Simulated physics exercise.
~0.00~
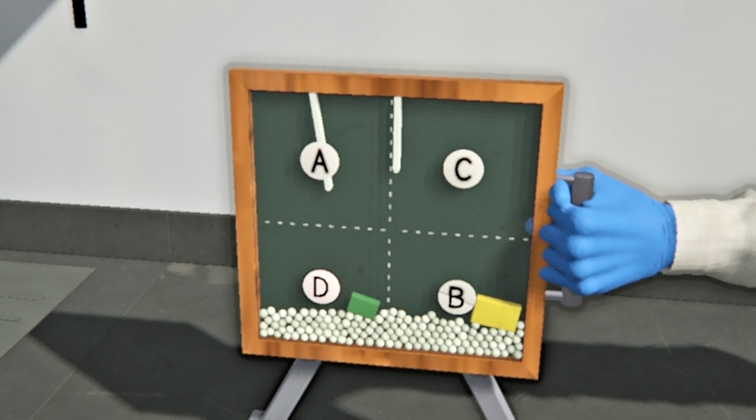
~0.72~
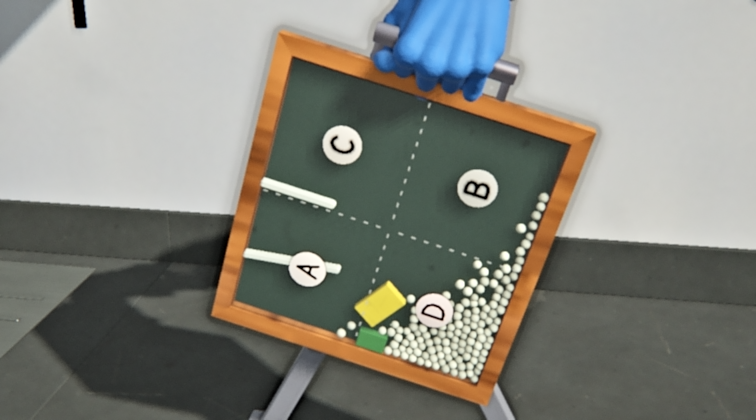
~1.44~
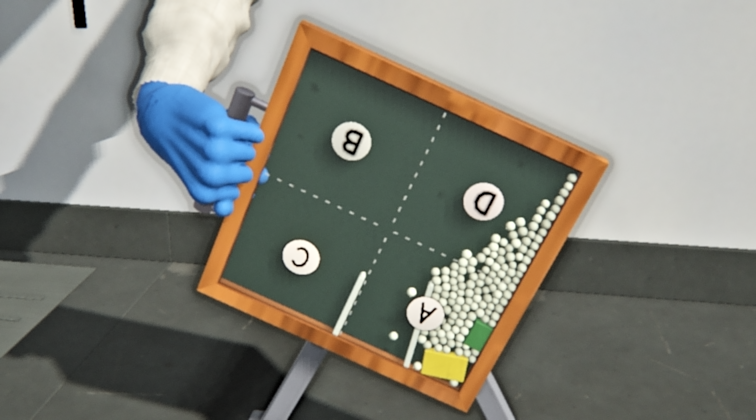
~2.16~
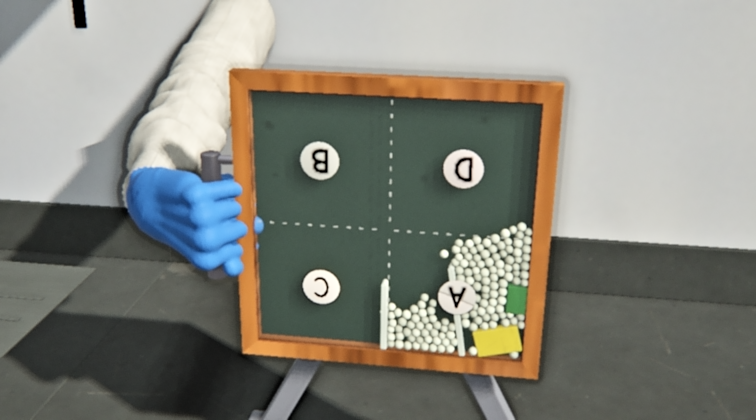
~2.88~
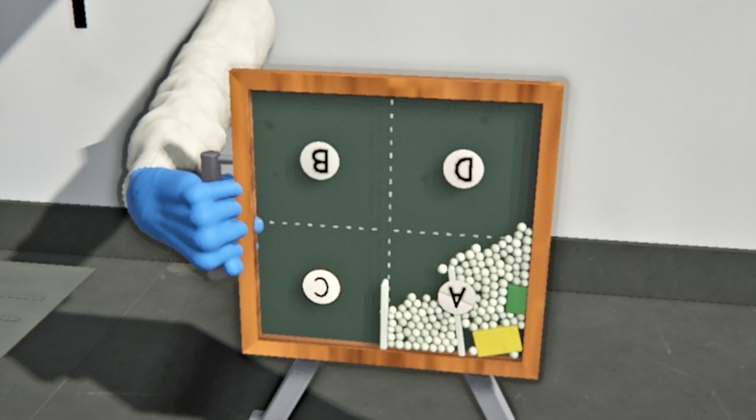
Against a pale wall above a dark floor, a wooden-framed box stands with white beads spread along its bottom, a green block and a yellow block resting on them. A blue-gloved hand grips a handle at the right and swings the box anticlockwise. The beads pour into the lower right corner beside quarter D, and the blocks tumble down too. As the turn continues, beads and blocks slide towards quarter A. The box stops upside down, the beads heaped around A between a white strip and the right wall, both blocks at the lower right.
